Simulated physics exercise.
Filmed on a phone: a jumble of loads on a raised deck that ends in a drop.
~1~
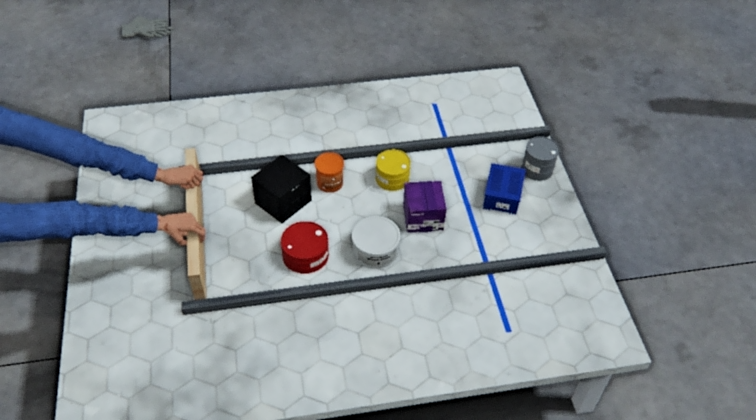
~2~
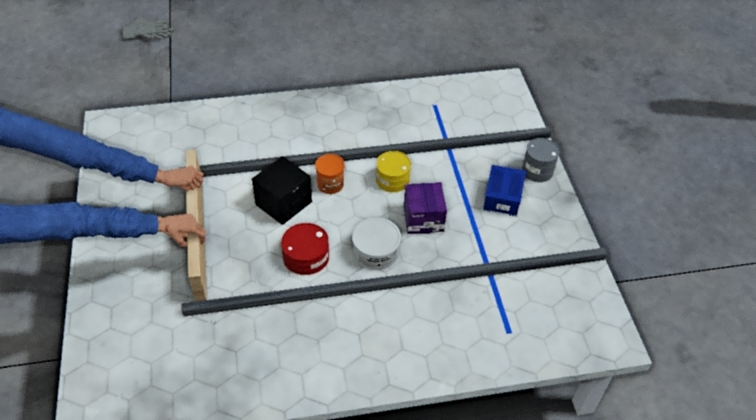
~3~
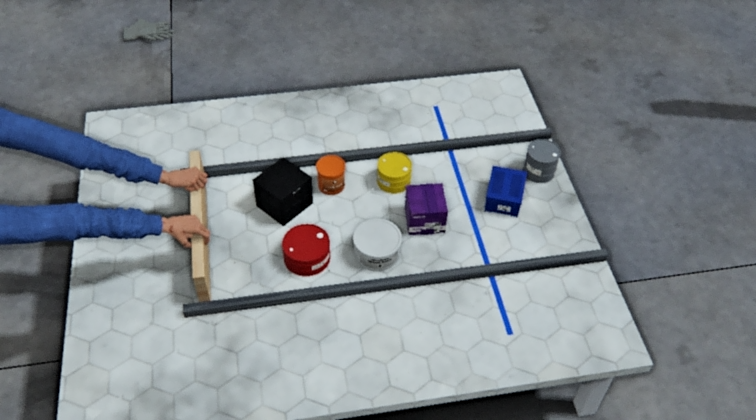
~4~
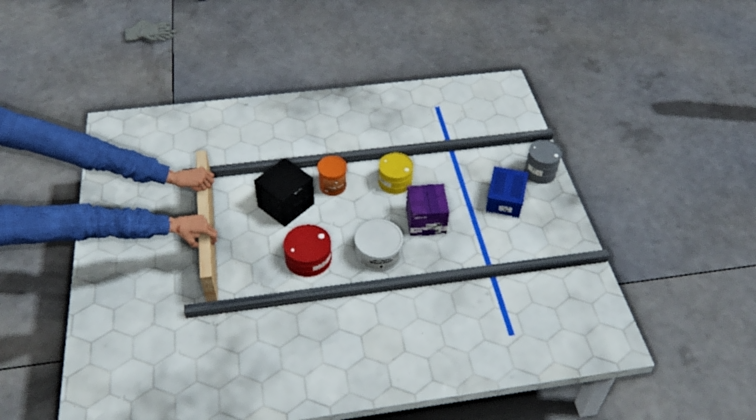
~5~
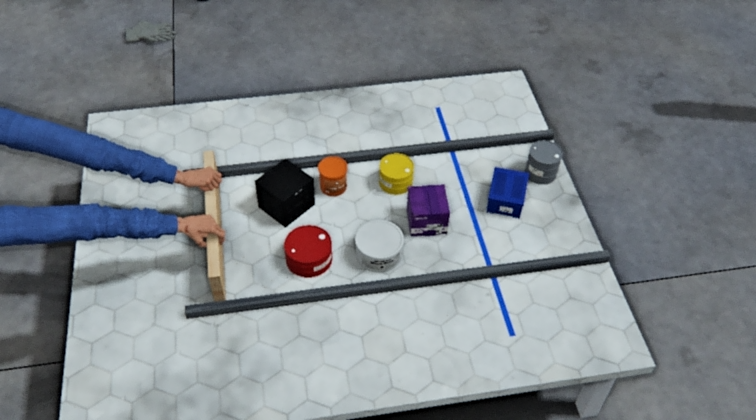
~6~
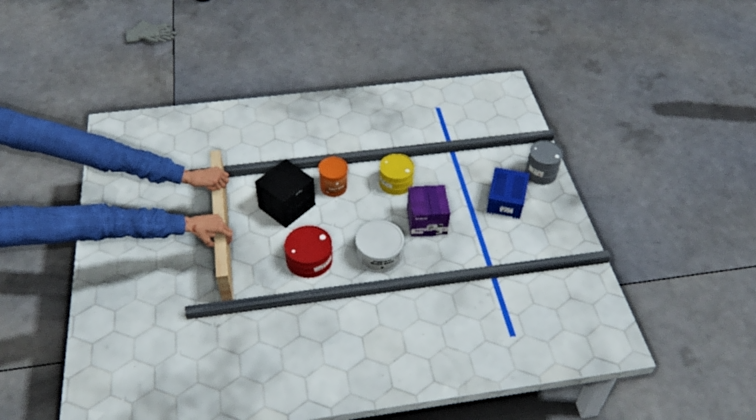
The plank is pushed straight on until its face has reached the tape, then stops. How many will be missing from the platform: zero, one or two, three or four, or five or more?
The number that fall off is zero.
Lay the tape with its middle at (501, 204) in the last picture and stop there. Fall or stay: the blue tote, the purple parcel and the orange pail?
The blue tote is lost; the purple parcel stays on; the orange pail remains up.
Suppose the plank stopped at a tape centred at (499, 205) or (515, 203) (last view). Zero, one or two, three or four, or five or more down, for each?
In that order: 1 or 2; one to two.
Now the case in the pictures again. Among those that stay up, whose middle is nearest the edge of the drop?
That is the grey canister.
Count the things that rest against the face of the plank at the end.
It touches 3.
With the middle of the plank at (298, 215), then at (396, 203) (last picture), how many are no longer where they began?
First 3, then 6.
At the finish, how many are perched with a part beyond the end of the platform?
That would be 2.
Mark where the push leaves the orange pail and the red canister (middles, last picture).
About (471, 154), and the other about (504, 230).
Soon after, none off yet; grey canister at rest near (544, 163); blue tote at rest near (508, 193); purple parcel at rest near (428, 211).
Then, none off yet; grey canister at rest near (544, 163); blue tote at rest near (508, 193); purple parcel moved about its own width near (452, 207).
At rest, the number that fall off is zero.
